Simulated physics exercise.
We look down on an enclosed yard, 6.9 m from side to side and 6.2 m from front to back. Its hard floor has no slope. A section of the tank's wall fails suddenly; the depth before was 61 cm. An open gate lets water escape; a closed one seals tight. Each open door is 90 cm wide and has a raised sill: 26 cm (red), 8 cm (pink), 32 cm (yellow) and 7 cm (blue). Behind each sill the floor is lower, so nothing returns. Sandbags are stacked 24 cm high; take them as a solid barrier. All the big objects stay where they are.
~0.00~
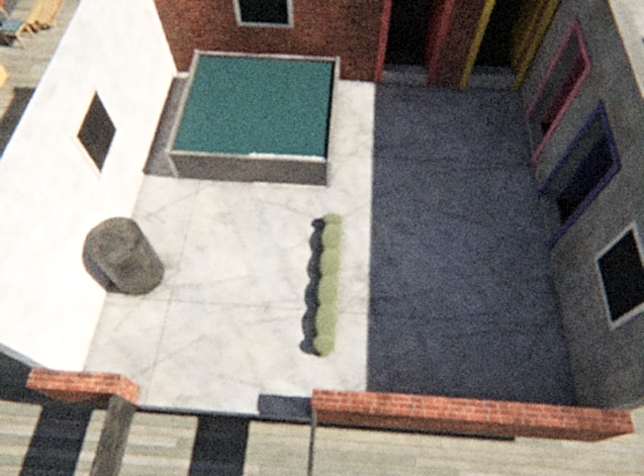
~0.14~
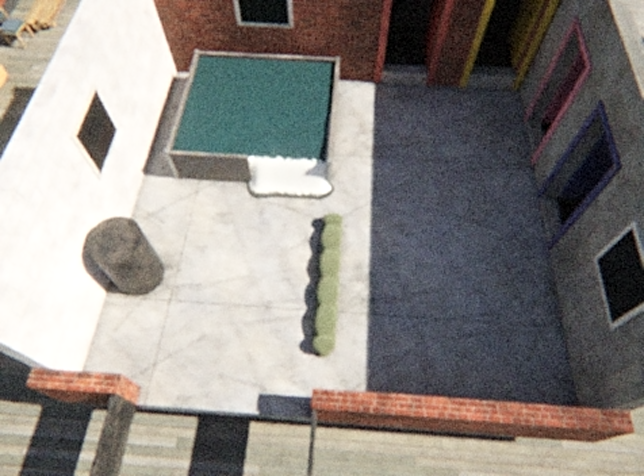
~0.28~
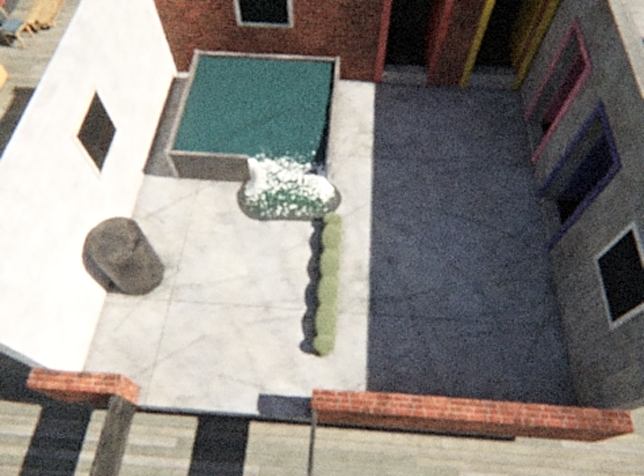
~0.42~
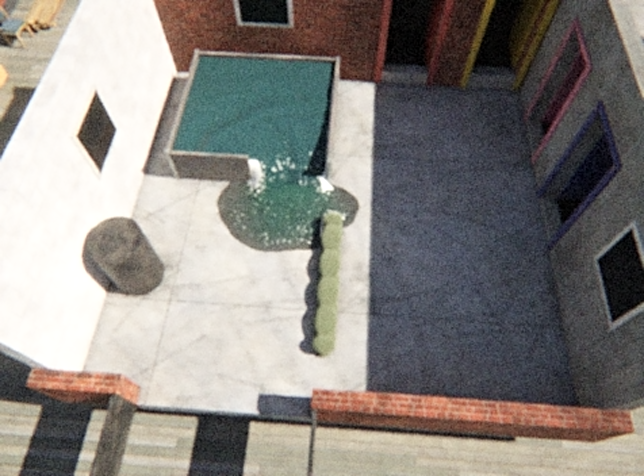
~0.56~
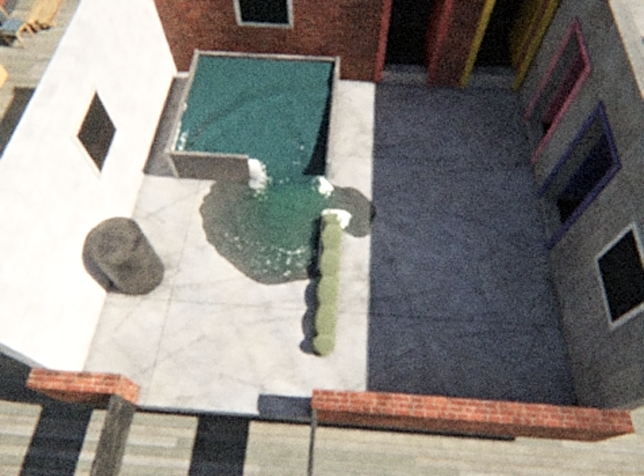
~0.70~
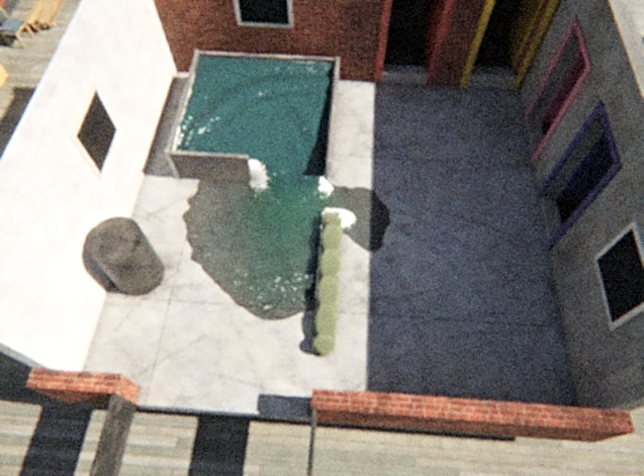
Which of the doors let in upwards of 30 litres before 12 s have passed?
The water let in: At the red door it does not reach the limit; at the pink door it keeps below the limit; at the yellow door it stays under the limit; at the blue door it stays under the limit.
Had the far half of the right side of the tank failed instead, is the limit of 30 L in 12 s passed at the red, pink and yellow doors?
Against that limit: Red not over, pink past it, yellow not over.
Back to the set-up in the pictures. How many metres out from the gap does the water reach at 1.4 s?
Roughly 3.8 m.
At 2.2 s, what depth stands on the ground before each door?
In cm: Red 0, pink 0, yellow 0, blue 0.
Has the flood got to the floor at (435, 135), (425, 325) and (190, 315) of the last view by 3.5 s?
In turn: Not reached, flooded, wet.
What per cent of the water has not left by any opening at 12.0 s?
About 44 per cent.
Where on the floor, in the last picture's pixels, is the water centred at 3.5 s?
Around (276, 177).
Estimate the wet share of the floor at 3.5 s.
About 55 per cent.
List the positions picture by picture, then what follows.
The tank at (259, 106) is whole and still, 61 cm deep, in the first picture.
The front is at (251, 189), 0.7 m from the gap at (290, 176); 0.2 m2 of floor is under water; 61 cm left at the back of the tank, in the second picture.
Water pours out at (290, 177) and has run 0.9 m, to (250, 213); typically 10 cm deep outside, 61 cm at the tank's back, in the third picture.
The front is at (256, 245), 1.3 m from the gap at (290, 177); 2.0 m2 of floor is under water; 61 cm left at the back of the tank, in the fourth picture.
Water pours out at (290, 177) and has run 1.9 m, to (262, 279); typically 7 cm deep outside, 61 cm at the tank's back, in the fifth picture.
The front is at (261, 312), 2.4 m from the gap at (290, 177); 4.3 m2 of floor is under water; 60 cm left at the back of the tank, in the sixth picture.
After 1.4 s water covers 25 % of the floor and is deepest (36 cm) near (306, 192); red door not reached, pink door not reached, yellow door not reached, blue door not reached.
After 2.2 s water covers 40 % of the floor and is deepest (30 cm) near (296, 192); red door not reached, pink door not reached, yellow door not reached, blue door not reached.
After 3.5 s water covers 55 % of the floor and is deepest (21 cm) near (296, 192); red door not reached, pink door not reached, yellow door not reached, blue door 8 cm at the sill, 1 L in.
After 7.0 s water covers 60 % of the floor and is deepest (13 cm) near (296, 192); red door not reached, pink door 2 cm at the sill, 0 L in, yellow door 4 cm at the sill, 0 L in, blue door 5 cm at the sill, 1 L in.
After 12.0 s water covers 90 % of the floor and is deepest (7 cm) near (286, 191); red door 2 cm at the sill, 0 L in, pink door 3 cm at the sill, 0 L in, yellow door 4 cm at the sill, 0 L in, blue door 3 cm at the sill, 2 L in.
